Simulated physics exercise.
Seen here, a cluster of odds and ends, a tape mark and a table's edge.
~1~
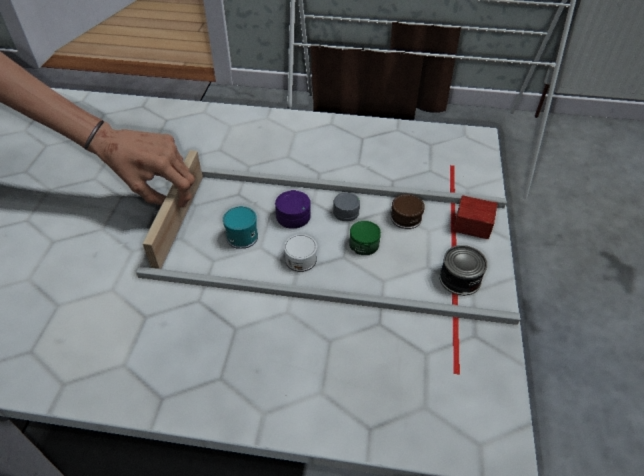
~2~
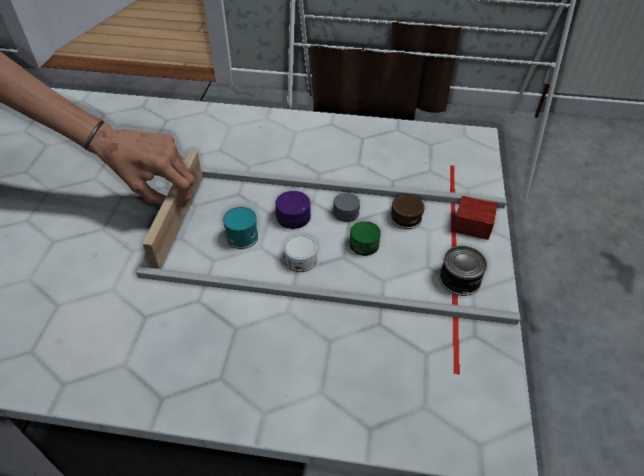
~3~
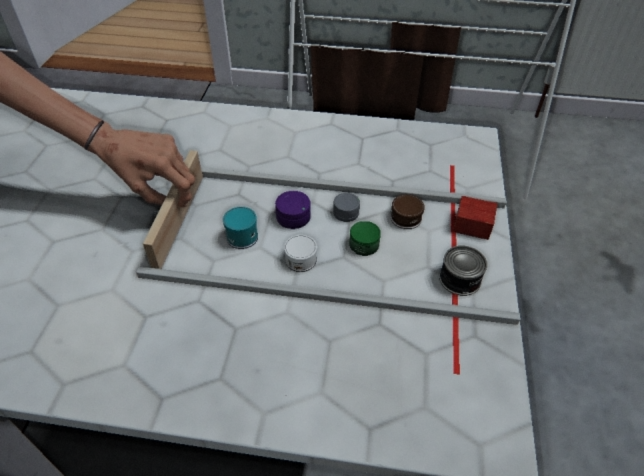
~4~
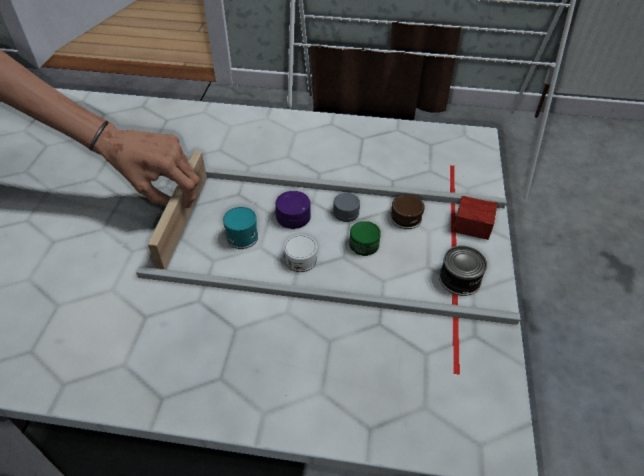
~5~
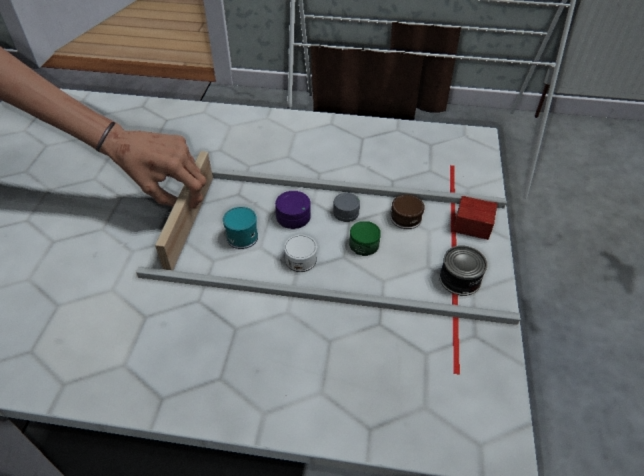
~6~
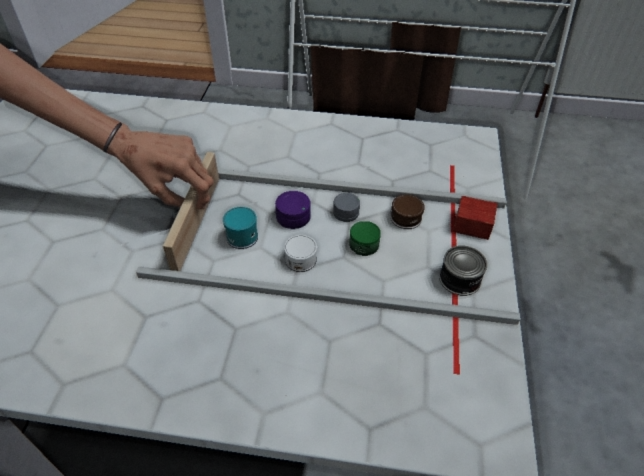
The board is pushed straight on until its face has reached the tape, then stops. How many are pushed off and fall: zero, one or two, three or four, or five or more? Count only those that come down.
The number that fall off is one or two.
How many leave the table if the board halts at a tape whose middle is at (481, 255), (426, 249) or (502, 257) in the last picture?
Down on the floor: 4, 0 and 8.
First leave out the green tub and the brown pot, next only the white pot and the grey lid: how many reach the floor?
The counts: 0 and 0.
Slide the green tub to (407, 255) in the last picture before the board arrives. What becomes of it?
The green tub does not fall.
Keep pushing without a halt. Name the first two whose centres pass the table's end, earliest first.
Earliest first: The red block, the black tin.
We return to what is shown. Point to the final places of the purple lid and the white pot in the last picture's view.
The purple lid stops around (473, 229); the white pot around (473, 283).
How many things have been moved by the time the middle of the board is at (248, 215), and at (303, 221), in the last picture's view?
By then 1, and 4.
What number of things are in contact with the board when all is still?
In contact: 4.
Soon after, none off yet; red block at rest near (475, 218); black tin at rest near (463, 271); brown pot at rest near (407, 212).
In the end, the number that fall off is one or two; gone, red block.
